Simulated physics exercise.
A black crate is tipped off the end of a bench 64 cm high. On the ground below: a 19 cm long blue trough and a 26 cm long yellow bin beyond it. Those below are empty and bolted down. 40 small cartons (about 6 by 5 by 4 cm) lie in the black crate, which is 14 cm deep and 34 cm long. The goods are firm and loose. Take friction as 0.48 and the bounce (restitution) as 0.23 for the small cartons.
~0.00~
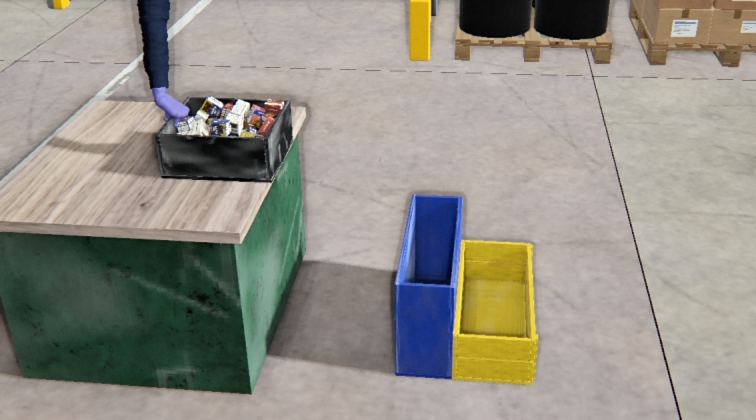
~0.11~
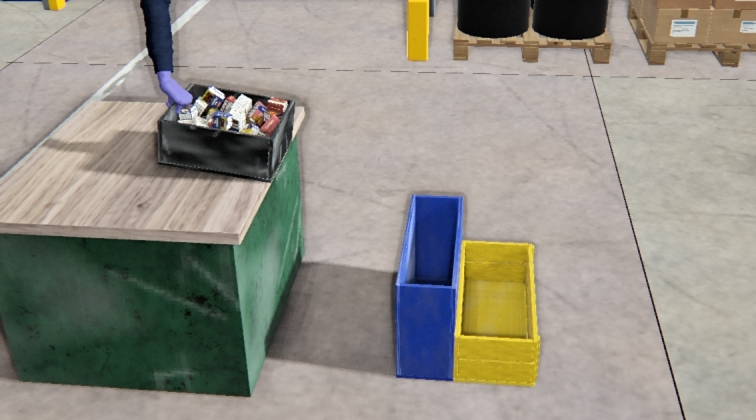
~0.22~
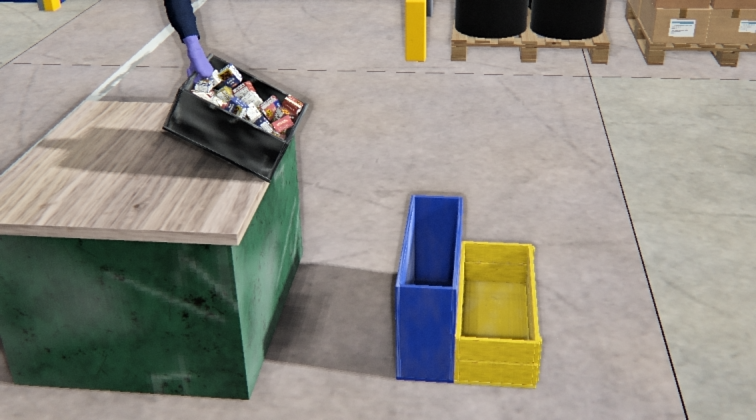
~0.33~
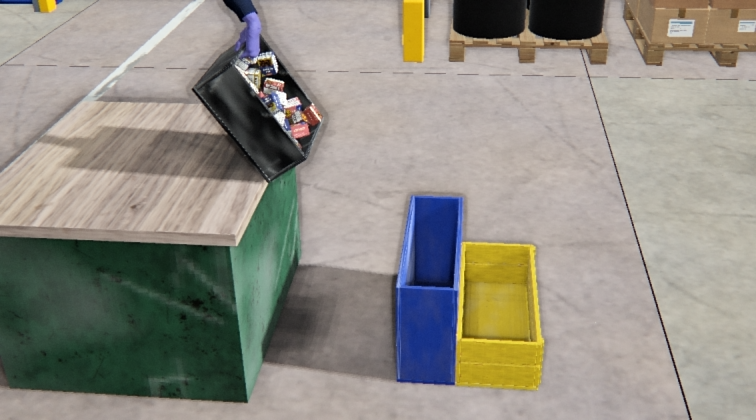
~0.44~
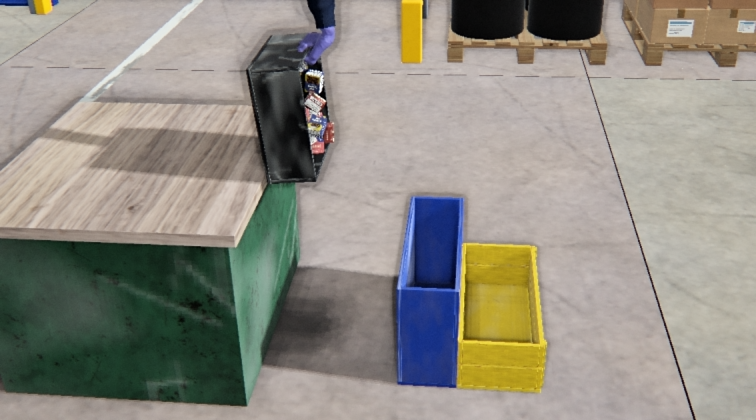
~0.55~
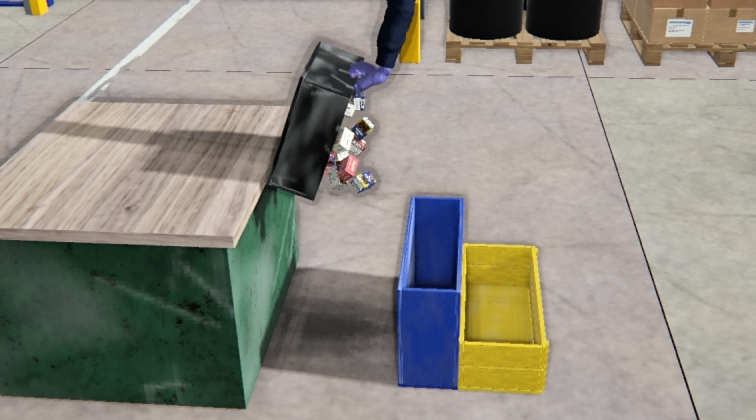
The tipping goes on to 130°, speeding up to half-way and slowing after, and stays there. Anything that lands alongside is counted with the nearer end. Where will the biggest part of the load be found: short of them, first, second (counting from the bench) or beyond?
The ground before the pair gets the most.
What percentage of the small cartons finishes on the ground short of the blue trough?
Some 75 per cent of them.
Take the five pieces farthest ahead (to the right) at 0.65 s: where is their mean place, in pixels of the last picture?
At about (403, 186).
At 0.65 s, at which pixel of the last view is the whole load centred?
Near (356, 171).
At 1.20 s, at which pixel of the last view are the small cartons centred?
Near (385, 318).
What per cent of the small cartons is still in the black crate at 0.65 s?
Some 40 per cent.
After 0.65 s, tilt 126°; 15 still in the black crate and 25 in the air.
After 0.78 s, tilt 130°; 4 still in the black crate, 8 in the blue trough, 3 on the ground short of the blue trough and 25 in the air.
After 0.97 s, tilt 130°; 10 in the blue trough, 20 on the ground short of the blue trough and 10 in the air.
Outcome (at 1.20 s), 10 in the blue trough and 30 on the ground short of the blue trough.
